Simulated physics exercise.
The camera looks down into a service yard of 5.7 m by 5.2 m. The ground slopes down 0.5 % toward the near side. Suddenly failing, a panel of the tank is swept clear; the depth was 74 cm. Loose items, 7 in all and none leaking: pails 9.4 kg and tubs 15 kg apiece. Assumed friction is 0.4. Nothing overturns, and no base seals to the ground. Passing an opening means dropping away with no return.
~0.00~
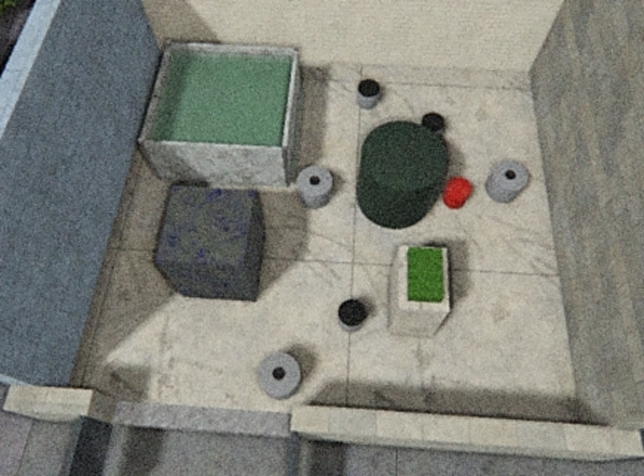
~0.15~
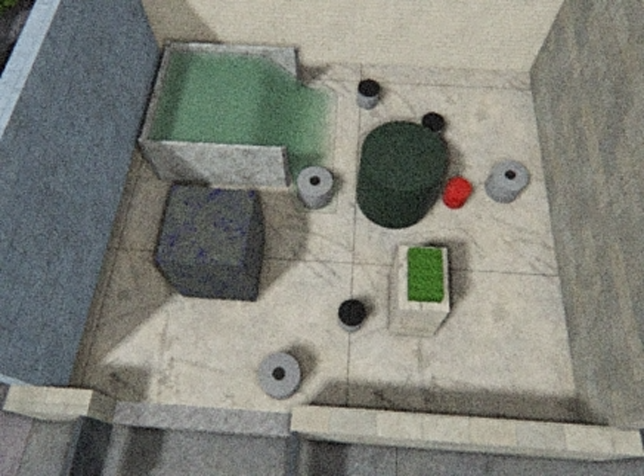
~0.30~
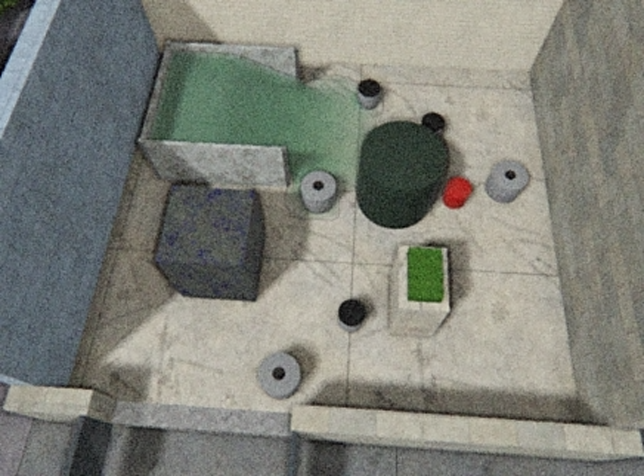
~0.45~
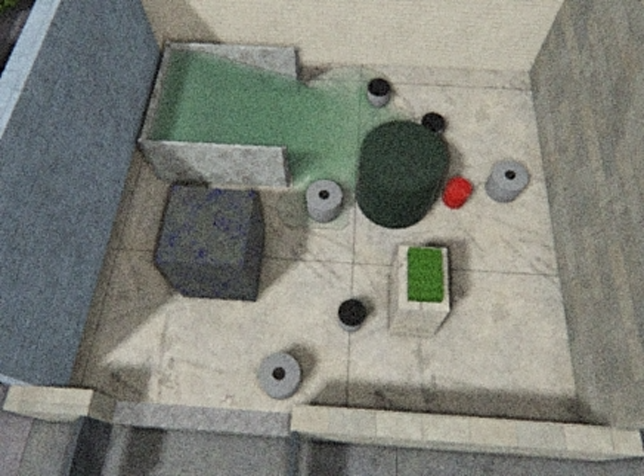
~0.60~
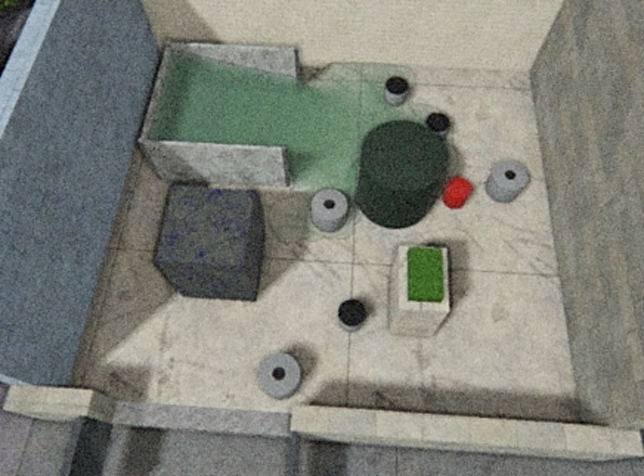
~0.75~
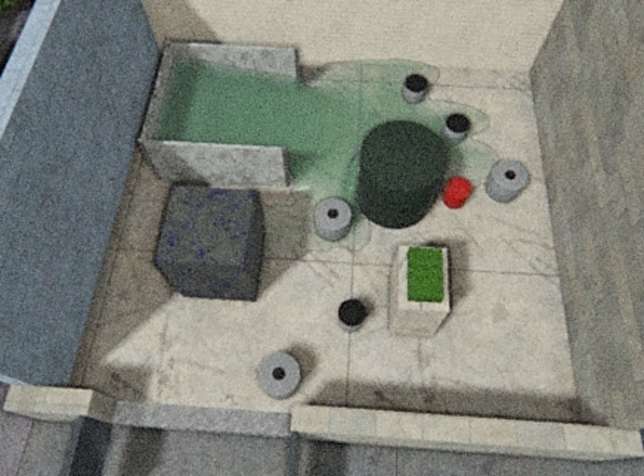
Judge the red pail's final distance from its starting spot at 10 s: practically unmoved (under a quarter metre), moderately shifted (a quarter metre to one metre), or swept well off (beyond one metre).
It is swept well off.
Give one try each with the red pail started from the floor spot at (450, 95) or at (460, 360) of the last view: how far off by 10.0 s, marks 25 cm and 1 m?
Results, in order: Borne far off, then borne far off.
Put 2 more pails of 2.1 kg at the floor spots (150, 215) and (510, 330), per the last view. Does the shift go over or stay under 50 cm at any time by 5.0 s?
Lab note - in order: Below threshold / above threshold.
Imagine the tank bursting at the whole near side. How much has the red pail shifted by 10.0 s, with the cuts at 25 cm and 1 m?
Outcome for the red pail: No real movement.
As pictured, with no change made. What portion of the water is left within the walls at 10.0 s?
Somewhere near 88 percent, give or take.
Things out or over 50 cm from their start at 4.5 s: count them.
6.
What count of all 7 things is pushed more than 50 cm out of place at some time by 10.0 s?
My count gives 7.
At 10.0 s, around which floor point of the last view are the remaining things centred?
It works out to somewhere near (255, 345) on the floor.
After 2.0 s the red pail is near (459, 188), 0.0 m from its start, aground; 0 of 7 are out; 2 afloat.
After 4.5 s the red pail is near (404, 257), 1.2 m from its start, aground; 0 of 7 are out; 2 afloat.
After 7.0 s the red pail is near (376, 255), 1.5 m from its start, afloat; 0 of 7 are out; 2 afloat.
After 10.0 s the red pail is near (343, 313), 2.3 m from its start, aground; 0 of 7 are out; 0 afloat.
